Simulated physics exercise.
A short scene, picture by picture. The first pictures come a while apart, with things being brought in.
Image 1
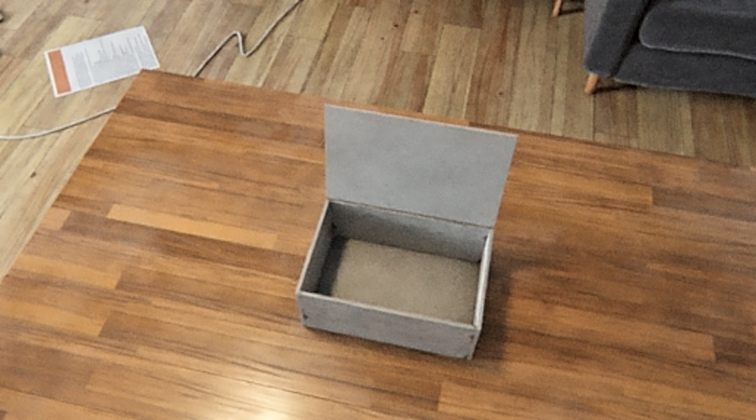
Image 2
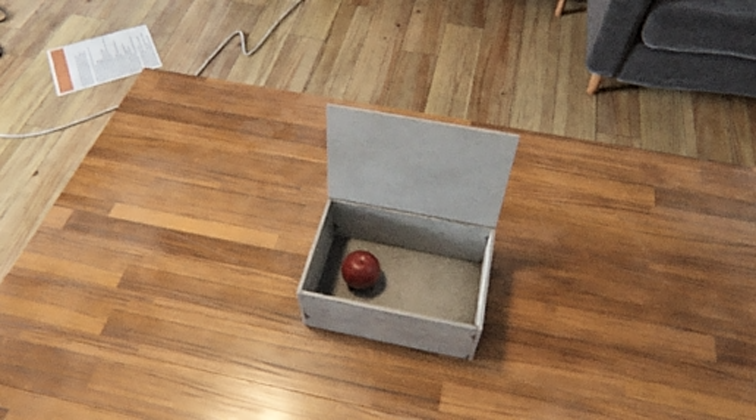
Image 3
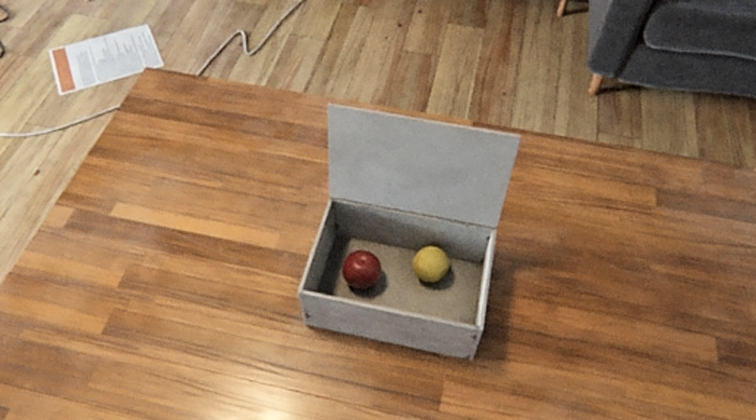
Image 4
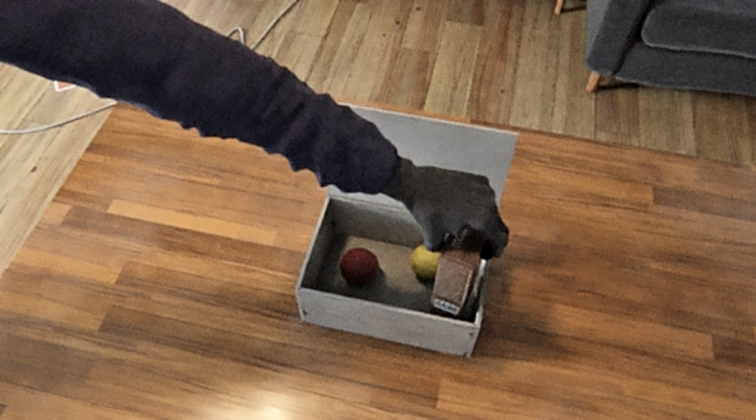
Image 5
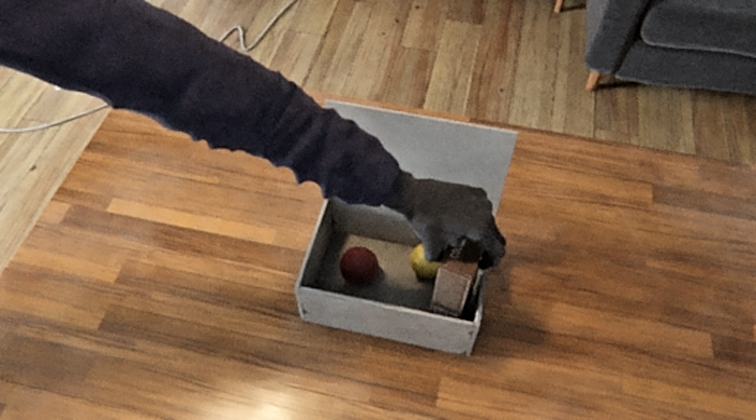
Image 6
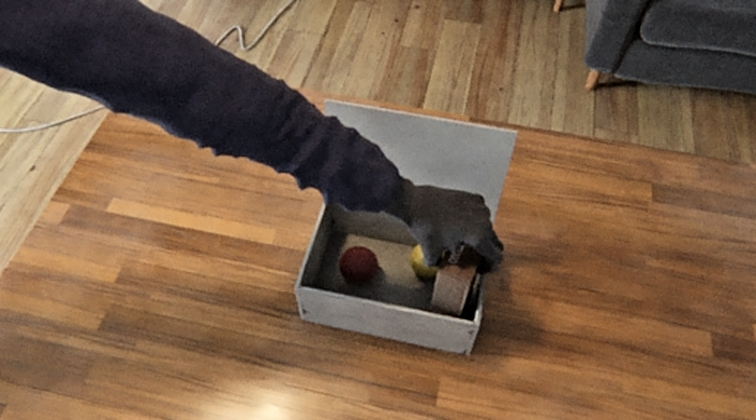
A red ball-shaped fruit and then a yellow lemon appeared in an open gray box on a wooden table, before a dark-gloved hand lowered a small brown carton into its right side, still gripping it.
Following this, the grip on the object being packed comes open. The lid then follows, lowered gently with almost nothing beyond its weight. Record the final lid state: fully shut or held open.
Final lid state: Held open.
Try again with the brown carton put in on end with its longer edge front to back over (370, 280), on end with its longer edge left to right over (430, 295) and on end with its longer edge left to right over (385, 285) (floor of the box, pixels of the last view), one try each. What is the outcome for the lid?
So, first it goes down fine, then it won't go down, and finally it goes down fine.
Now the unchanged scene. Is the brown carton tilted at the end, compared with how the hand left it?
Result: The brown carton remains as it was set.
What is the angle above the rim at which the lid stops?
It comes to about 45°.
Then, 1.20 s on from there, lid starting down.
Then, 1.60 s on from there, lid 57° above the rim.
Then, 3.10 s on from there, lid 45° above the rim.
In the end, lid 45° above the rim; all 3 unmoved. At the end, from the last picture's camera, brown carton near (456, 284).
